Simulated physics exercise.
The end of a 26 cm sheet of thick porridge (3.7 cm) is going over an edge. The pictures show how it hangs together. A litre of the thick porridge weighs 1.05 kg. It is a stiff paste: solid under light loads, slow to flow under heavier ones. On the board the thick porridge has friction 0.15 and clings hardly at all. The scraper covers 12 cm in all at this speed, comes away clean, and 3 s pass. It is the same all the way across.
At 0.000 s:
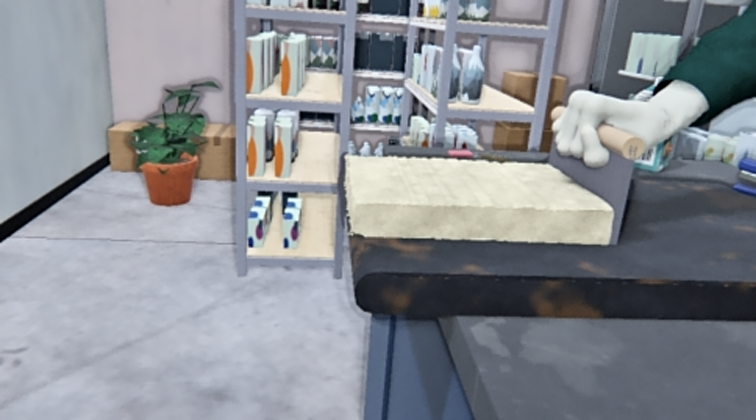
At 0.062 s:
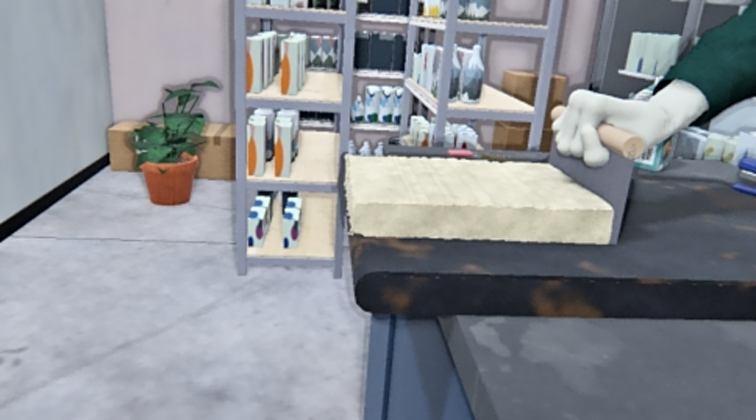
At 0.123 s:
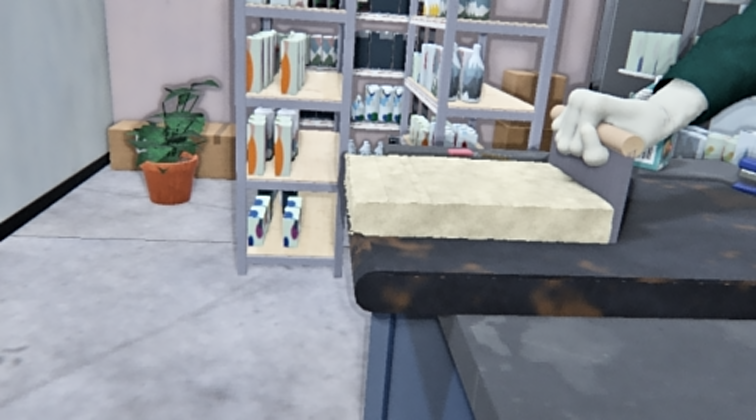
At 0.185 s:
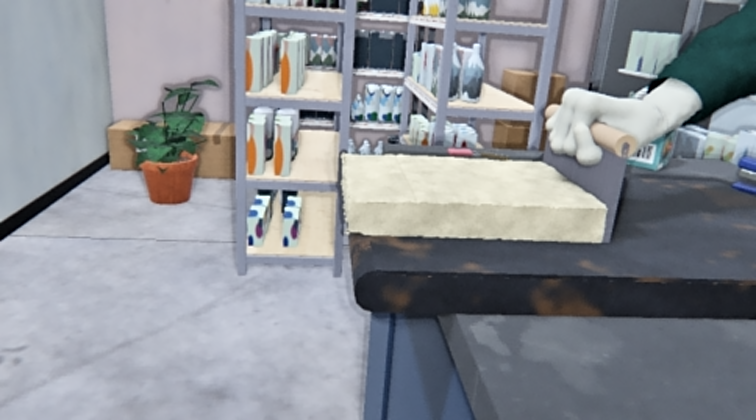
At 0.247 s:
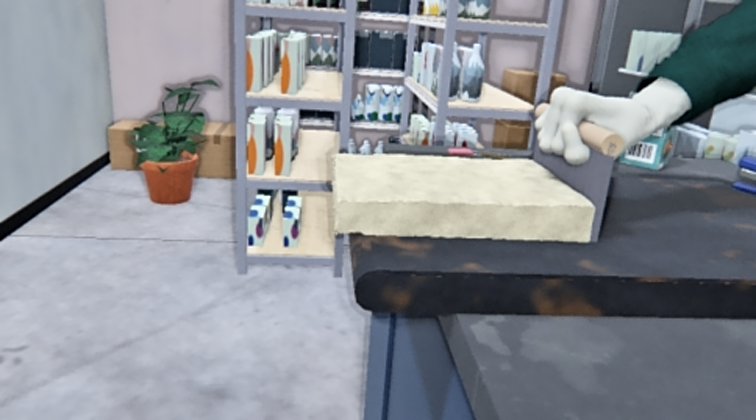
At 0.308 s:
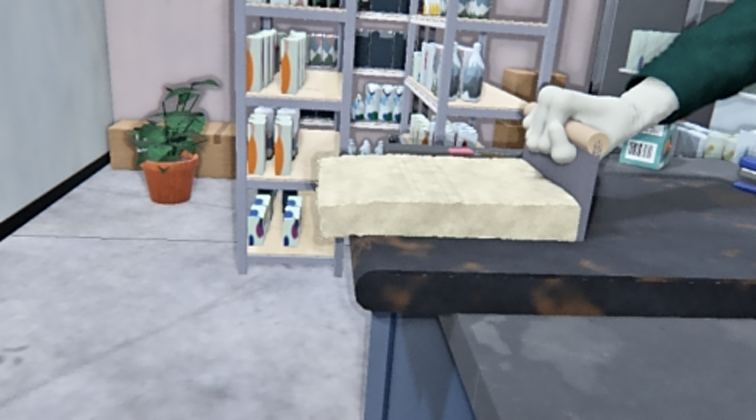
A thick, pale cream slab lies on a dark, rust-marked countertop, seen by a still camera from just above counter height in a room with a grey floor. A white-gloved hand in a dark green sleeve grips a grey scraper's wooden handle at right, with shelves and a potted plant behind. After resting, the hand slowly pushes the slab left, its front edge slightly overhanging the counter in one piece.
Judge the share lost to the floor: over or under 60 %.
Expect under 60 %.
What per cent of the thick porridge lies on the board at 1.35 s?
Some 40 per cent.
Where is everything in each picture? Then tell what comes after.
The first picture shows foot of the scraper at (609, 245), not yet moved; front end of the thick porridge at (353, 214).
The second picture shows foot of the scraper at (609, 244), not yet moved; front end of the thick porridge at (353, 214).
The third picture shows foot of the scraper at (608, 243), not yet moved; front end of the thick porridge at (353, 213).
The fourth picture shows foot of the scraper at (602, 243), moved 7 mm; front end of the thick porridge at (349, 202), 2 % of it past the edge, in one piece.
The fifth picture shows foot of the scraper at (589, 242), moved 2.1 cm; front end of the thick porridge at (336, 211), 6 % of it past the edge, in one piece.
The sixth picture shows foot of the scraper at (576, 241), moved 3.6 cm; front end of the thick porridge at (318, 212), 13 % of it past the edge, in one piece.
By 0.62 s, 58 % lies on the board and 0 % has fallen.
By 0.99 s, 41 % lies on the board and 35 % has fallen.
By 1.35 s, 41 % lies on the board and 47 % has fallen.
By 1.72 s, 41 % lies on the board and 47 % has fallen.
By 3.72 s, at the end, 41 % lies on the board and 47 % has fallen.
